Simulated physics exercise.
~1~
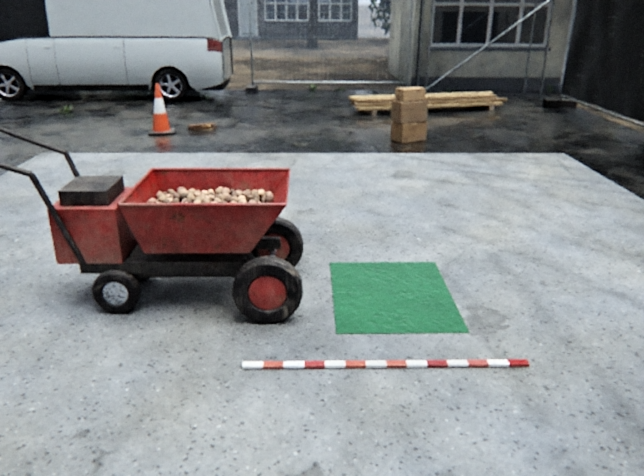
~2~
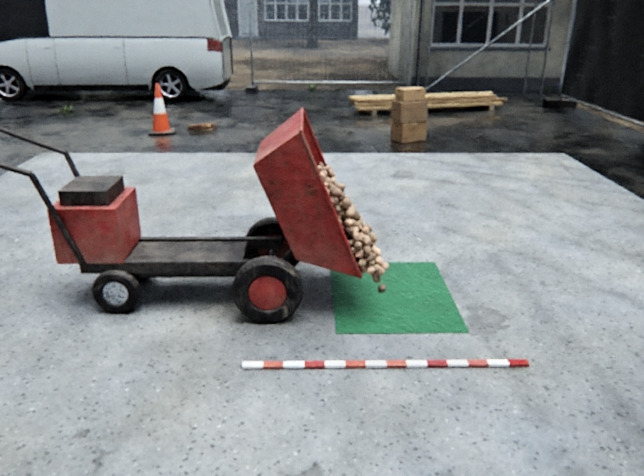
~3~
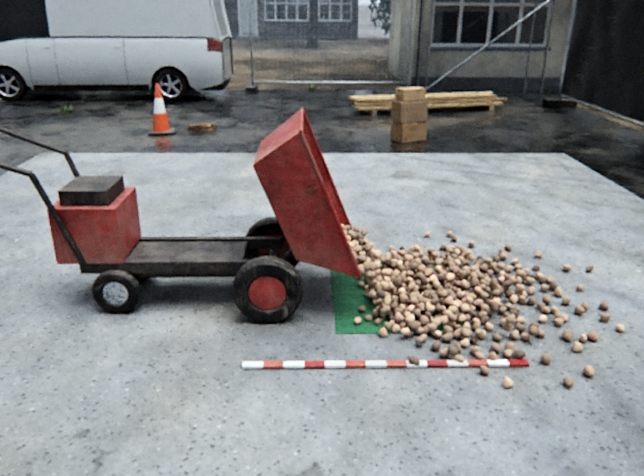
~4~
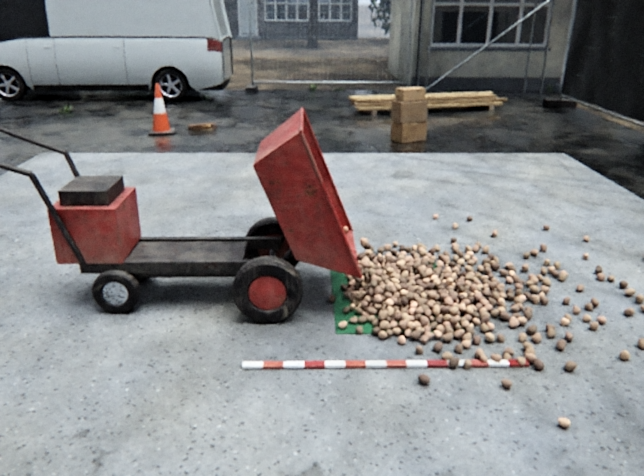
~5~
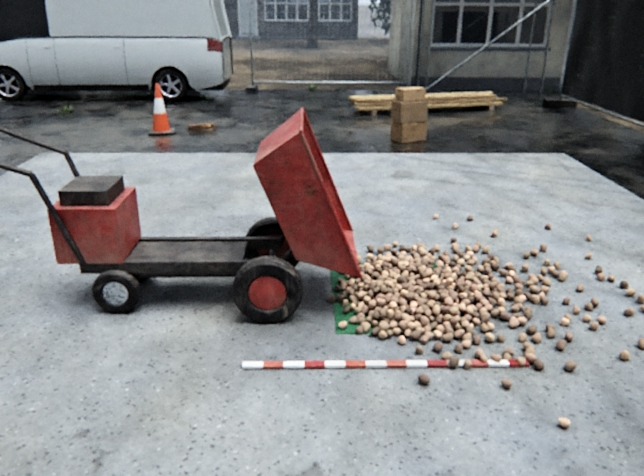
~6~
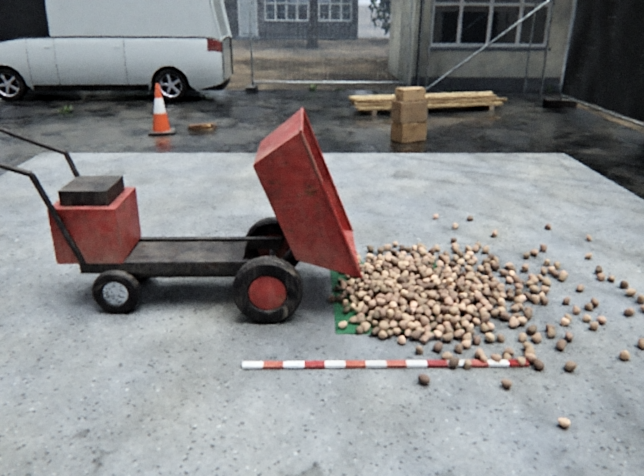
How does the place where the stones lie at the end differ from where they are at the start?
At the start the stones are heaped in the red skip of the barrow on the left. By the end they lie on the ground to the right of the barrow, spread over most of the green sheet and the concrete beyond it.
